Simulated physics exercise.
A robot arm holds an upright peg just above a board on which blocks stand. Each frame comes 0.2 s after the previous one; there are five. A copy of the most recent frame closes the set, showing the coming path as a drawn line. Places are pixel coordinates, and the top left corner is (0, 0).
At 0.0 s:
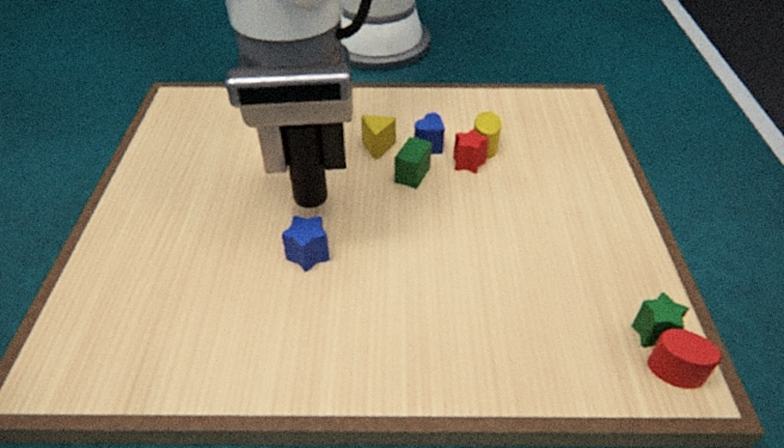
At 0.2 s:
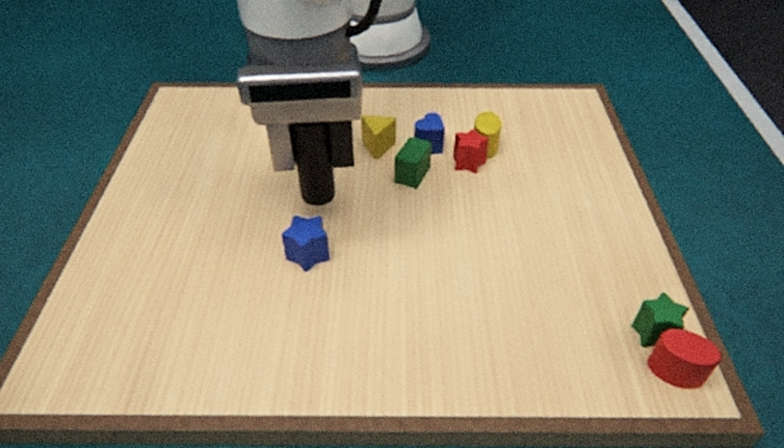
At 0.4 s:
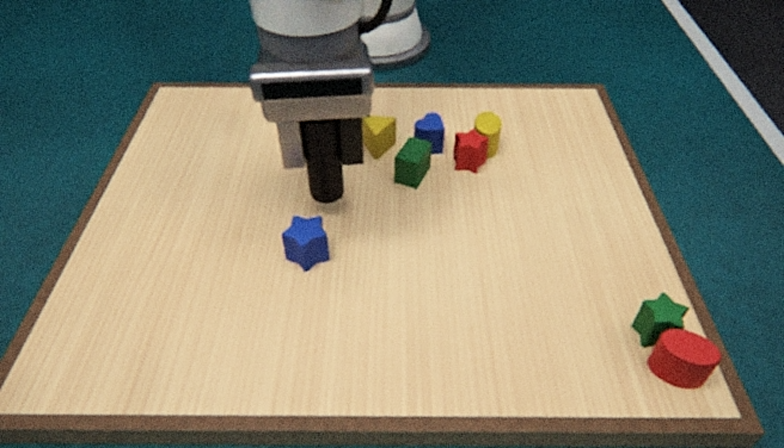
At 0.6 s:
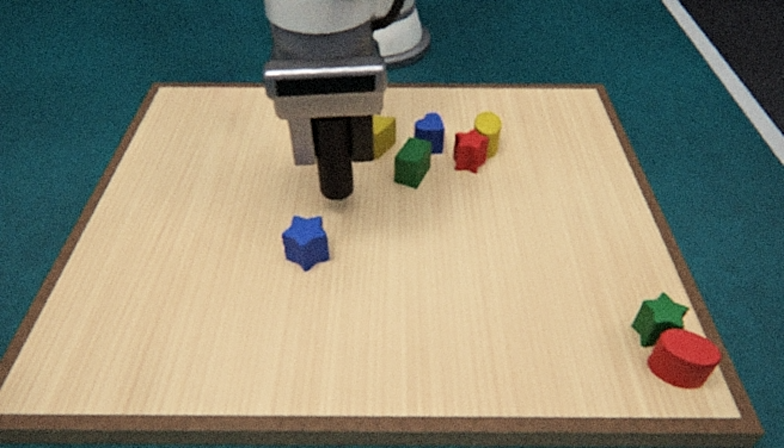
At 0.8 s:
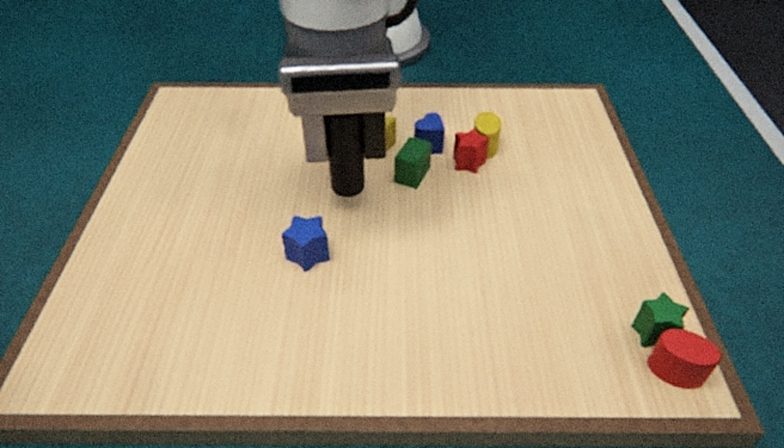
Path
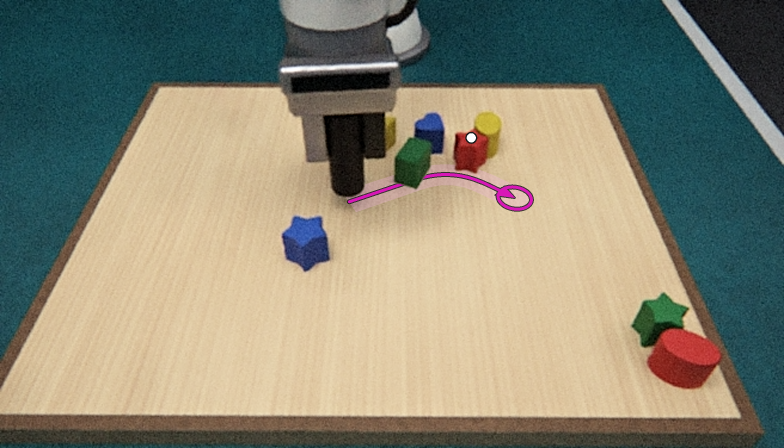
At first, a robot arm holds a dark upright peg just behind a blue star block on a wooden board, with other colourful blocks standing around. The arm then moves the peg a short way steadily to the right, nearer the green block, partly covering the yellow triangular block while every block stays still.
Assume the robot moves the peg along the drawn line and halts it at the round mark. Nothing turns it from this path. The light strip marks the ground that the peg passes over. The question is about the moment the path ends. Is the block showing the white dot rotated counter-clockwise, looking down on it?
My answer is no.
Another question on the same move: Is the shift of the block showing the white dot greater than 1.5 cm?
That would be a yes.
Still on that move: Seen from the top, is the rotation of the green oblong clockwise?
I expect not.
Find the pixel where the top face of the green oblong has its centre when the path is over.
I expect it at (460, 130).
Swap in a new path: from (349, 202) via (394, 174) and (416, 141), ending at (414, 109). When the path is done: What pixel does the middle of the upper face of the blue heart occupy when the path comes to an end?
Pixel (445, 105).
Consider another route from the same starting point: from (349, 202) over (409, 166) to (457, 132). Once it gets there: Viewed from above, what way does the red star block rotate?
Clockwise.
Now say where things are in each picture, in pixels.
In the first picture, peg tip at (311, 198); block tops, green oblong at (413, 149); blue heart at (431, 122); red star block at (471, 138); yellow elliptical block at (488, 122).
In the second picture, peg at (319, 196); blocks unchanged.
In the third picture, peg at (327, 194); blocks unchanged.
In the fourth picture, peg at (337, 191); blocks unchanged.
In the fifth picture, peg at (348, 188); green oblong at (413, 149); blue heart at (431, 122); red star block at (471, 138); yellow elliptical block at (488, 122).
Path on the board, from (349, 202) over (404, 183) and (461, 176) to (515, 198); the dot is on the red star block.
On the path given first. One third of the way, peg at (406, 169); green oblong at (433, 141).
Two thirds of the way, peg at (463, 162); green oblong at (461, 128), turned 70° anticlockwise; blue heart at (434, 114), turned 15° anticlockwise; red star block at (493, 136), turned 35° clockwise; yellow elliptical block at (501, 119), turned 40° anticlockwise.
At the end, peg at (518, 184); green oblong at (461, 128), turned 70° anticlockwise; blue heart at (434, 114), turned 15° anticlockwise; red star block at (493, 137), turned 30° clockwise; yellow elliptical block at (501, 119), turned 40° anticlockwise.
